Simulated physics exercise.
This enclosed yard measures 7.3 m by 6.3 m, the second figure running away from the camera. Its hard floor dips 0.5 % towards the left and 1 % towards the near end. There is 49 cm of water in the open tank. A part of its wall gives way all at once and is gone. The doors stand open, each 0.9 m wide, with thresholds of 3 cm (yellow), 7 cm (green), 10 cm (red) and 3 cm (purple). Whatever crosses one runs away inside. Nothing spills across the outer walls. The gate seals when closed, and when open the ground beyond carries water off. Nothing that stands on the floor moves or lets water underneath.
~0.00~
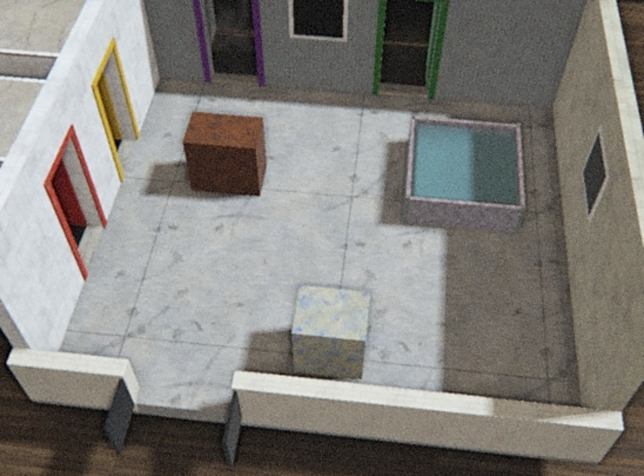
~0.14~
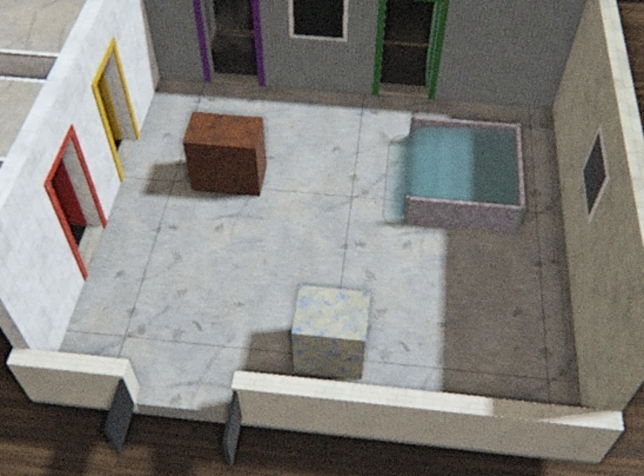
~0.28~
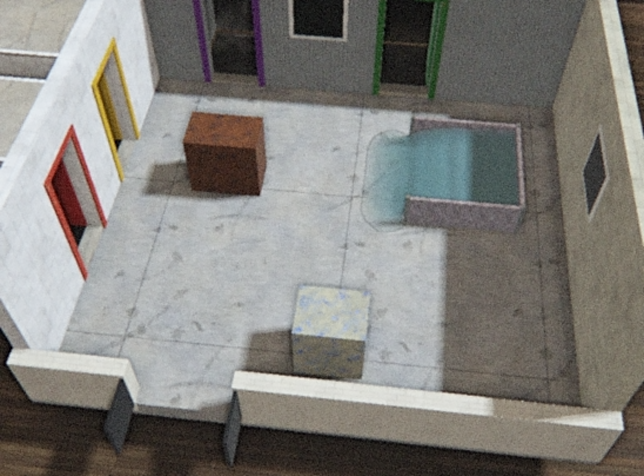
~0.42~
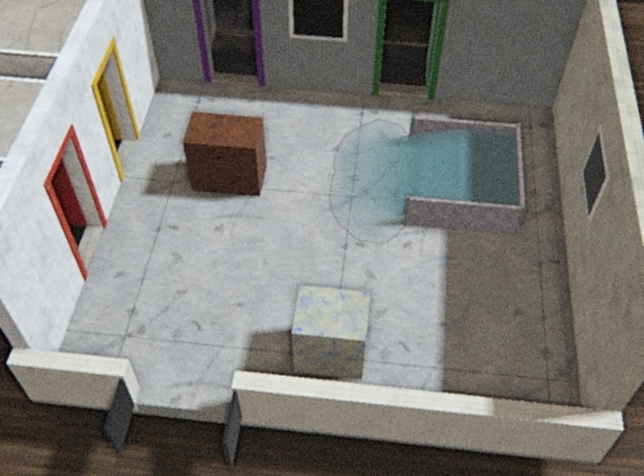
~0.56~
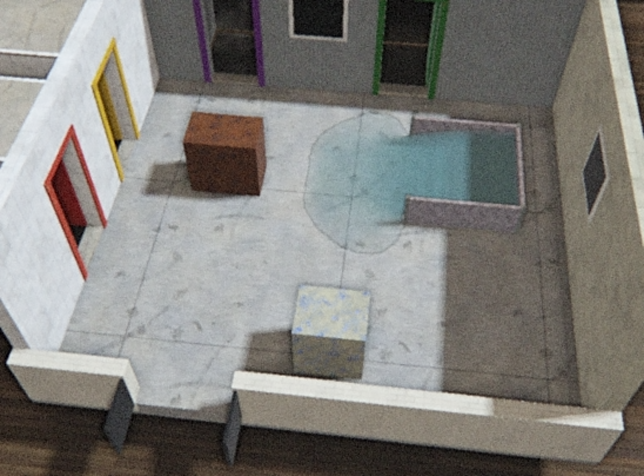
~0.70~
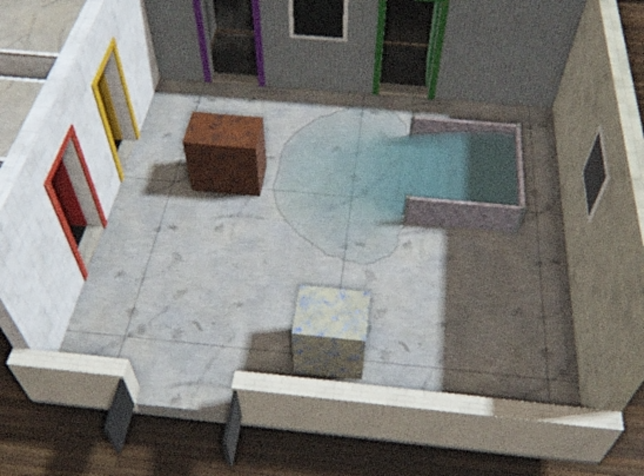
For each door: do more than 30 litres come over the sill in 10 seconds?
The water let in: At the yellow door it goes over the limit; at the green door it does not reach the limit; at the red door it does not reach the limit; at the purple door it exceeds the limit.
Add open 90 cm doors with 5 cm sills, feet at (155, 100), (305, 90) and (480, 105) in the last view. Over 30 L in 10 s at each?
In that order: Over, not over, below.
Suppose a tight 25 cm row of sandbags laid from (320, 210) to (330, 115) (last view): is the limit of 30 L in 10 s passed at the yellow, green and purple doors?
Against that limit: Yellow not over, green above, purple not over.
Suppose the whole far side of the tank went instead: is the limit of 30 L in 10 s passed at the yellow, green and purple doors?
Against that limit: Yellow past it, green above, purple not over.
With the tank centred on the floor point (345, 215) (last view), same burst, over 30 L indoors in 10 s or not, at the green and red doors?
Against that limit: Green not over, red above.
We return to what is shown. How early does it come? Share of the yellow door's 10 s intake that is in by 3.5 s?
Some 40 per cent by then.
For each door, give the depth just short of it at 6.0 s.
In cm: Yellow 5, green 1, red 10, purple 7.
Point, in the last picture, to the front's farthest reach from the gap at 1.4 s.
At about (178, 141).
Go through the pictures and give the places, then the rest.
In the first frame, still water, 49 cm deep, in the open tank at (465, 164).
In the second frame, the front is at (393, 222), 1.0 m from the gap at (410, 172); 0.5 m2 of floor is under water; 49 cm left at the back of the open tank.
In the third frame, water pours out at (410, 174) and has run 1.1 m, to (381, 227); typically 9 cm deep outside, 49 cm at the open tank's back.
In the fourth frame, the front is at (351, 227), 1.4 m from the gap at (410, 174); 2.5 m2 of floor is under water; 49 cm left at the back of the open tank.
In the fifth frame, water pours out at (410, 175) and has run 1.7 m, to (312, 209); typically 6 cm deep outside, 45 cm at the open tank's back.
In the sixth frame, the front is at (279, 189), 2.2 m from the gap at (410, 175); 5.2 m2 of floor is under water; 42 cm left at the back of the open tank.
After 1.4 s water covers 25 % of the floor and is deepest (29 cm) near (273, 180); yellow door not reached, green door not reached, red door not reached, purple door not reached.
After 2.2 s water covers 45 % of the floor and is deepest (25 cm) near (273, 180); yellow door 4 cm at the sill, 4 L in, green door not reached, red door 2 cm at the sill, 0 L in, purple door 6 cm at the sill, 0 L in.
After 3.5 s water covers 55 % of the floor and is deepest (31 cm) near (50, 377); yellow door 8 cm at the sill, 24 L in, green door not reached, red door 10 cm at the sill, 1 L in, purple door 8 cm at the sill, 12 L in.
After 6.0 s water covers 60 % of the floor and is deepest (13 cm) near (173, 310); yellow door 5 cm at the sill, 49 L in, green door not reached, red door 10 cm at the sill, 1 L in, purple door 7 cm at the sill, 55 L in.
After 10.0 s water covers 65 % of the floor and is deepest (9 cm) near (67, 332); yellow door 4 cm at the sill, 60 L in, green door not reached, red door 5 cm at the sill, 2 L in, purple door 2 cm at the sill, 67 L in.
